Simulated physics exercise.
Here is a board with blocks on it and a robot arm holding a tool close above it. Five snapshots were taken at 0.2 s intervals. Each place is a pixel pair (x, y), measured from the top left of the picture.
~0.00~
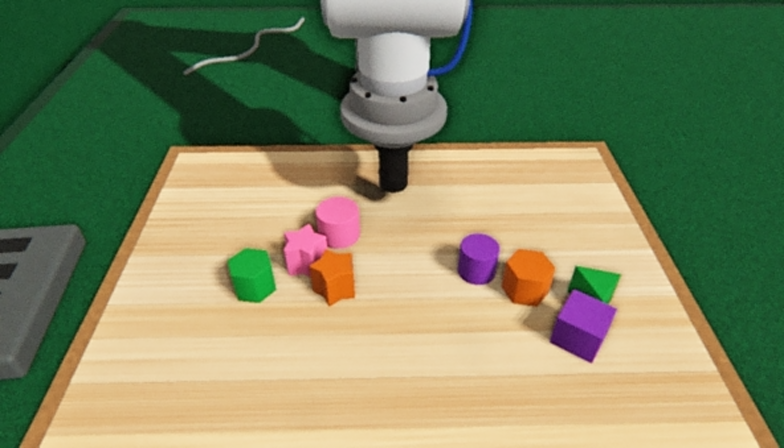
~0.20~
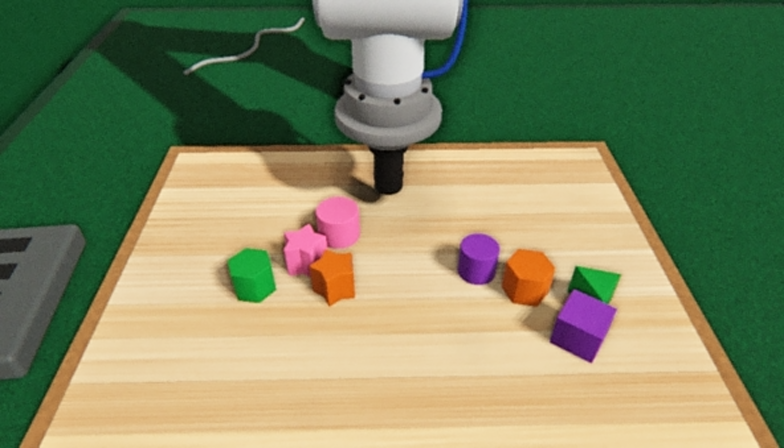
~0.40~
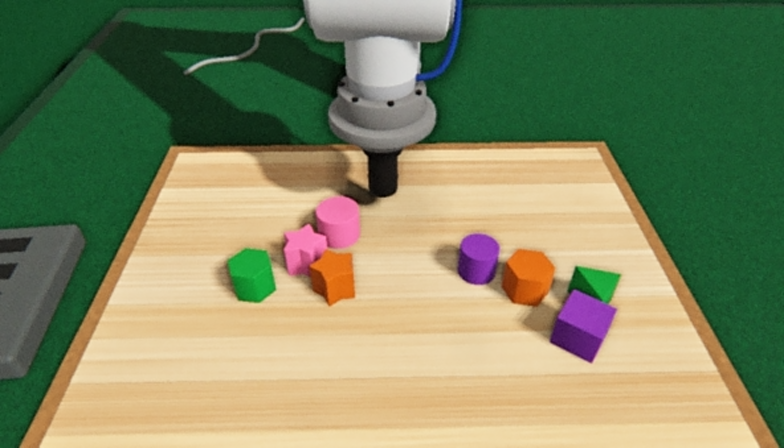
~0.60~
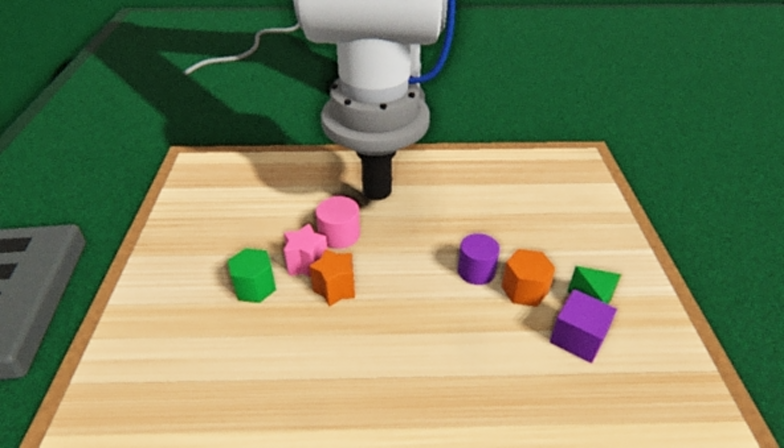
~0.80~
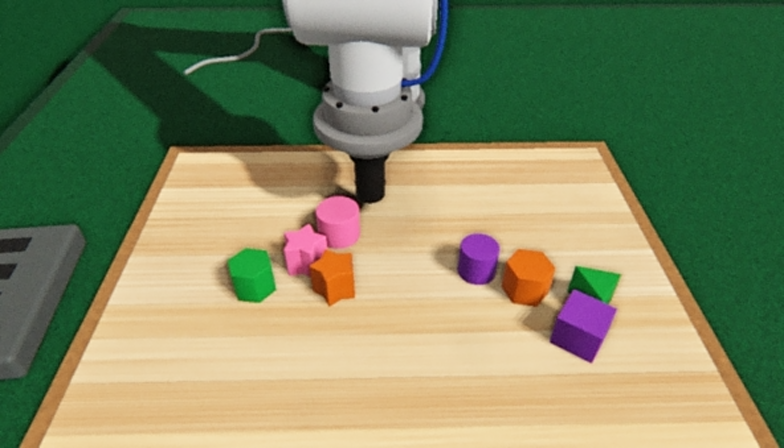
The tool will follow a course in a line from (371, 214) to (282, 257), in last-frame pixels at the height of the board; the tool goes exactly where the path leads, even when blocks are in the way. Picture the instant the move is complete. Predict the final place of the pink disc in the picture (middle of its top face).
The middle of its upper face will lie at (260, 258).
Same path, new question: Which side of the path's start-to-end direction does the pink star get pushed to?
To the left.
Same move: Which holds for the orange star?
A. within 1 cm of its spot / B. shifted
Answer: A.
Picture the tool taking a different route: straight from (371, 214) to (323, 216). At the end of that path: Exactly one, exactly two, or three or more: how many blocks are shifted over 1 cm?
The answer is one block, counting only moves over 1 cm.
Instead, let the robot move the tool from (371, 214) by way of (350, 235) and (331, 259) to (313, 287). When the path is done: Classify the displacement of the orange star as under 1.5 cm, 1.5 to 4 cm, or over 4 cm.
That block covers between 1.5 and 4 cm.
What follows on the original path. One third of the way, tool (341, 209); pink star (295, 245), turned 25° anticlockwise; pink disc (314, 221).
Two thirds of the way, tool (309, 223); green hexagon (229, 275); pink star (274, 267), turned 40° anticlockwise; pink disc (285, 239).
At the end, tool (278, 238); green hexagon (221, 281), turned 25° clockwise; pink star (266, 286), turned 65° anticlockwise; orange star in place; pink disc (260, 258).
